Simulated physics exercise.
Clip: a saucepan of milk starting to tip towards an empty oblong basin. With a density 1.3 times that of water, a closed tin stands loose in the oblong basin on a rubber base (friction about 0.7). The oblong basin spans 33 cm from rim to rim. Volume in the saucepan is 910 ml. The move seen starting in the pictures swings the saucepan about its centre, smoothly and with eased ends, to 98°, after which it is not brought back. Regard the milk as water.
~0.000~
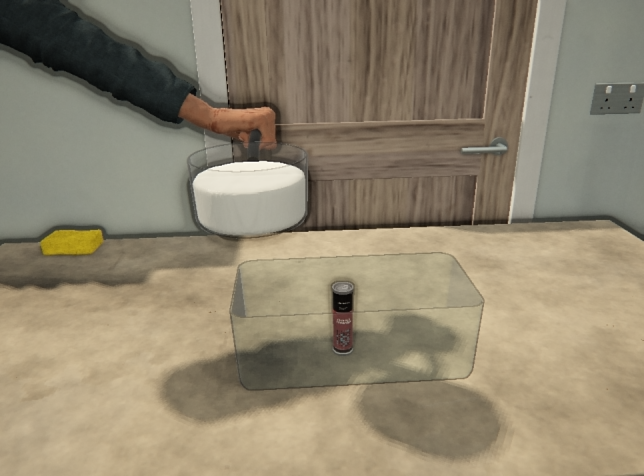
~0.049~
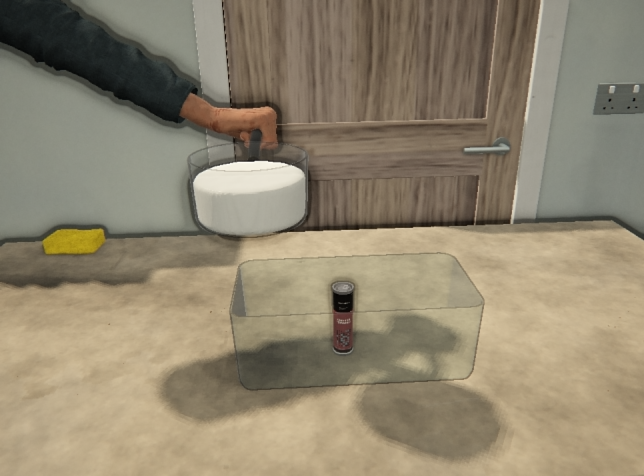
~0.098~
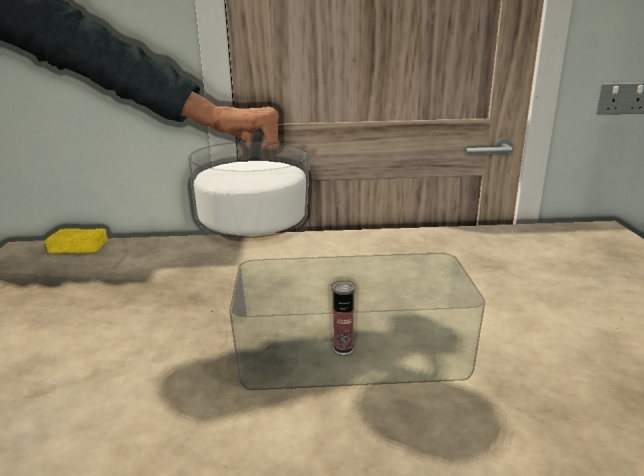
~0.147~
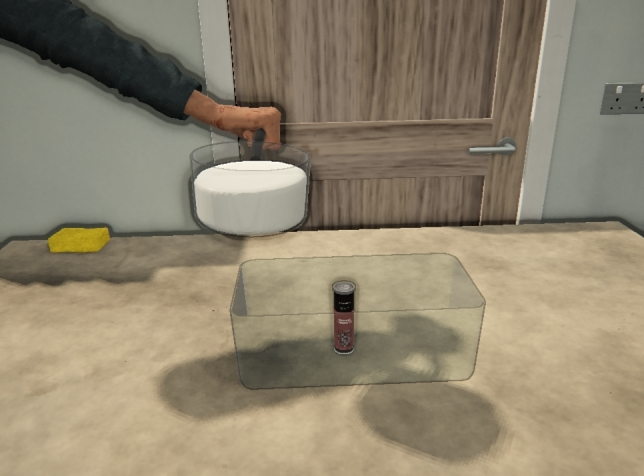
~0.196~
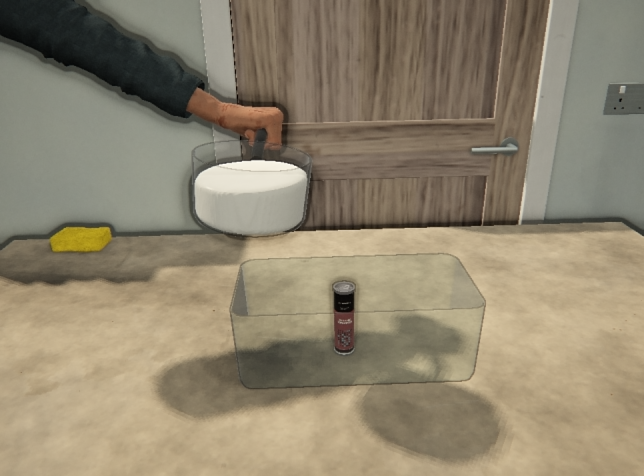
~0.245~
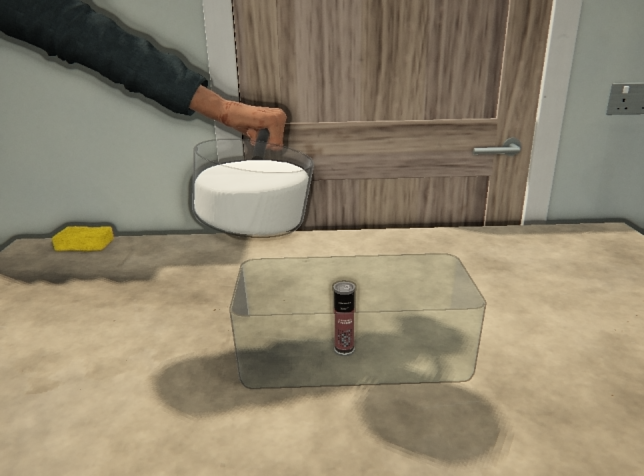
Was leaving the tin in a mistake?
No, it keeps its footing.
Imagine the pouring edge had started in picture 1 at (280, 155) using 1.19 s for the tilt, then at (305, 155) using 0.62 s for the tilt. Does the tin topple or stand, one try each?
Try 1: Still standing; try 2: Tipped over.
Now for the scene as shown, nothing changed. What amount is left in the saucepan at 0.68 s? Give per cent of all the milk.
I'd estimate some 76 % remains.
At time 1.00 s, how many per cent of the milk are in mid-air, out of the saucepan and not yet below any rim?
Close to 14 %.
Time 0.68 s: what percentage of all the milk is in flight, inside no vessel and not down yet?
It comes to about 22 percent.
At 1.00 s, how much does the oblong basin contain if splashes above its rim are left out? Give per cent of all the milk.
64 %, more or less.
After 0.68 s the tilt is 60° and 76 per cent is still to pour; the tin stands where it began.
After 1.00 s the tilt is 92° and 21 per cent is still to pour; the tin stands where it began.
After 1.33 s the tilt is 98° and 3 per cent is still to pour; the tin stands where it began.
After 1.69 s the tilt is 98° and 0 per cent is still to pour; the tin stands where it began.
In the end the tin stands where it began.
